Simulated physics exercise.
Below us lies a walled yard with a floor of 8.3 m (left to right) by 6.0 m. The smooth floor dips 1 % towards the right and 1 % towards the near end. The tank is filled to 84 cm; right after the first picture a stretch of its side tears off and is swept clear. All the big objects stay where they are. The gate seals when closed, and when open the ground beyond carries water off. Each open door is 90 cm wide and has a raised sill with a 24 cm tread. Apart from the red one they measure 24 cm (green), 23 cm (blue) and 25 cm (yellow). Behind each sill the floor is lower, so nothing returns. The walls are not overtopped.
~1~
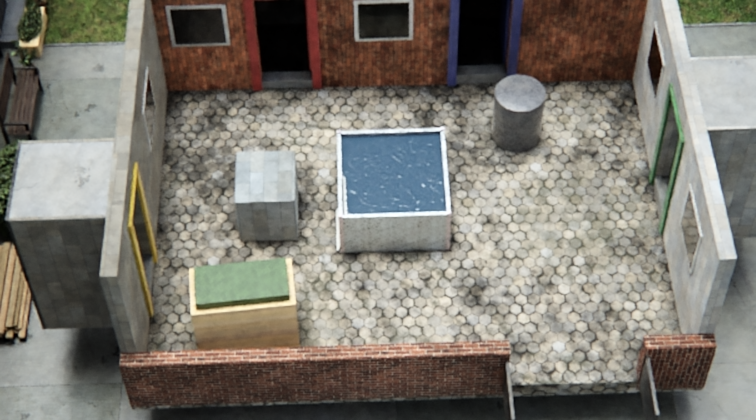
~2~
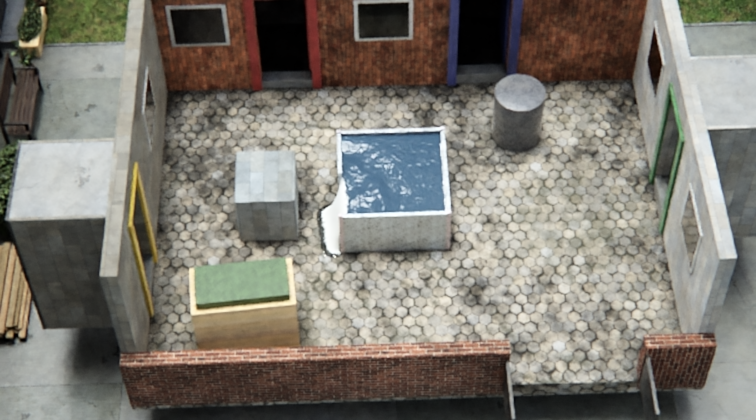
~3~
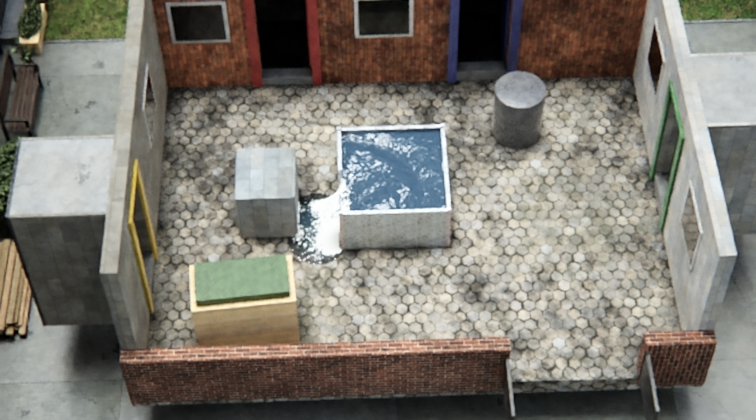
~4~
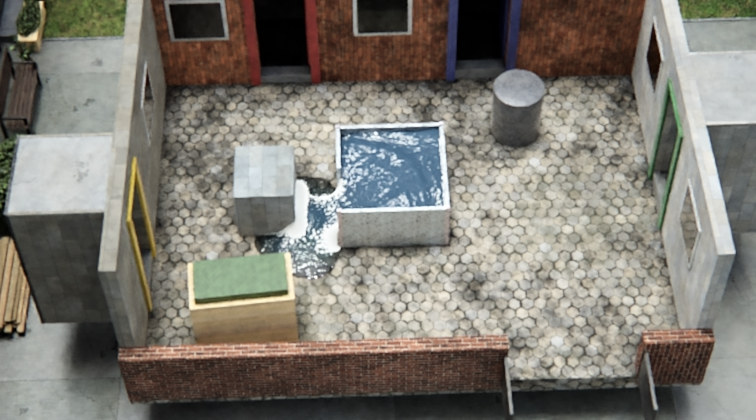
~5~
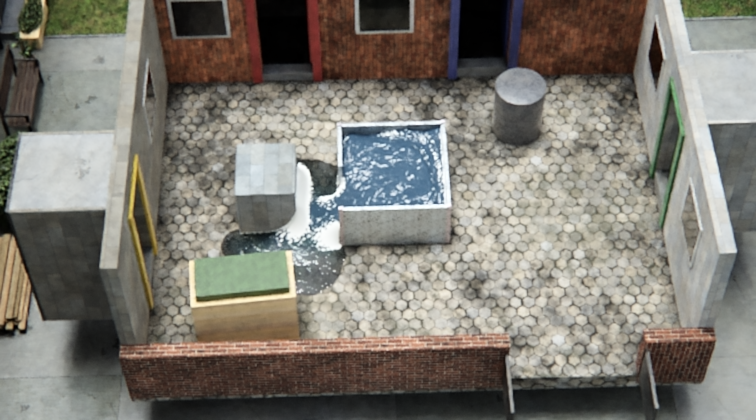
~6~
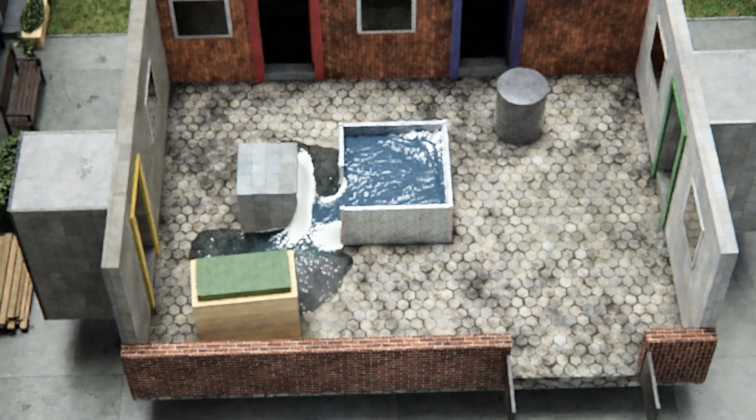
Water bursts from the left side of a square white-walled tank in a walled yard of pale hexagonal paving, seen from high above. A grey block stands left of the tank, a green-topped box at lower left and a grey cylinder at upper right, with red, blue, yellow and green doorways around. The water foams against the block and spreads around it and behind the box, while the view shifts very slightly.
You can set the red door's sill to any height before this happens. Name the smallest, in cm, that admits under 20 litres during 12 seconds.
At least 14.5 cm or so.
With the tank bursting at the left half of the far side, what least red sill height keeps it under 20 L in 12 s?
Then roughly 21 cm.
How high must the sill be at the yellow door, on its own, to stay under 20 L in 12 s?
About 33 cm at yellow.
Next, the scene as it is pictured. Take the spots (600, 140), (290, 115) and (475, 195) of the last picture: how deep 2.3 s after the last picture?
About 0, 2 and 0 cm.
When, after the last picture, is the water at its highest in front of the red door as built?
Around 1.6 s.
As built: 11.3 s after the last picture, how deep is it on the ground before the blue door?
About 5.0 cm.
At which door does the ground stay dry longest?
The green one.
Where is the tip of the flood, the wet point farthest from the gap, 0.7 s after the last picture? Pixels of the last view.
At about (148, 362).
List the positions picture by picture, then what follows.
In the first picture, still water, 84 cm deep, in the tank at (393, 175); the red door at (284, 48) is dry.
In the second picture, water pours out at (343, 215) and has run 0.4 m, to (322, 223); about 10 cm deep outside, 84 cm at the back.
In the third picture, the front is at (293, 241), 0.8 m from the gap at (343, 215); 0.8 m2 of floor is wet, 84 cm left at the back.
In the fourth picture, the gap is at (342, 214), the front 1.3 m out at (262, 249); the back of the tank holds 80 cm.
In the fifth picture, water pours out at (343, 212) and has run 1.9 m, to a hidden place; about 6 cm deep outside, 72 cm at the back.
In the sixth picture, water pours out at (345, 211) and has run 2.4 m, to a hidden place; about 4 cm deep outside, 72 cm at the back; 1.5 m in a straight line remain to the red door at (287, 40).
Then, 0.7 s after the last picture water covers 20 % of the floor, deepest (56 cm) near (302, 219); 7 cm at the red door, 0 litres in over its 18 cm sill.
Then, 2.3 s after the last picture water covers 45 % of the floor, deepest (33 cm) near (302, 219); 14 cm at the red door, 7 litres in over its 18 cm sill.
Then, 11.3 s after the last picture water covers 95 % of the floor, deepest (10 cm) near (678, 301); 3 cm at the red door, 8 litres in over its 18 cm sill.
At the red door as built, the water peaked near 22 cm, 1.5 s after the last picture.
With a sill of 13.5 cm, 25 litres would have come in within the 12 s; with 16 cm, 13 litres. So under 20 litres takes about 14.5 cm.
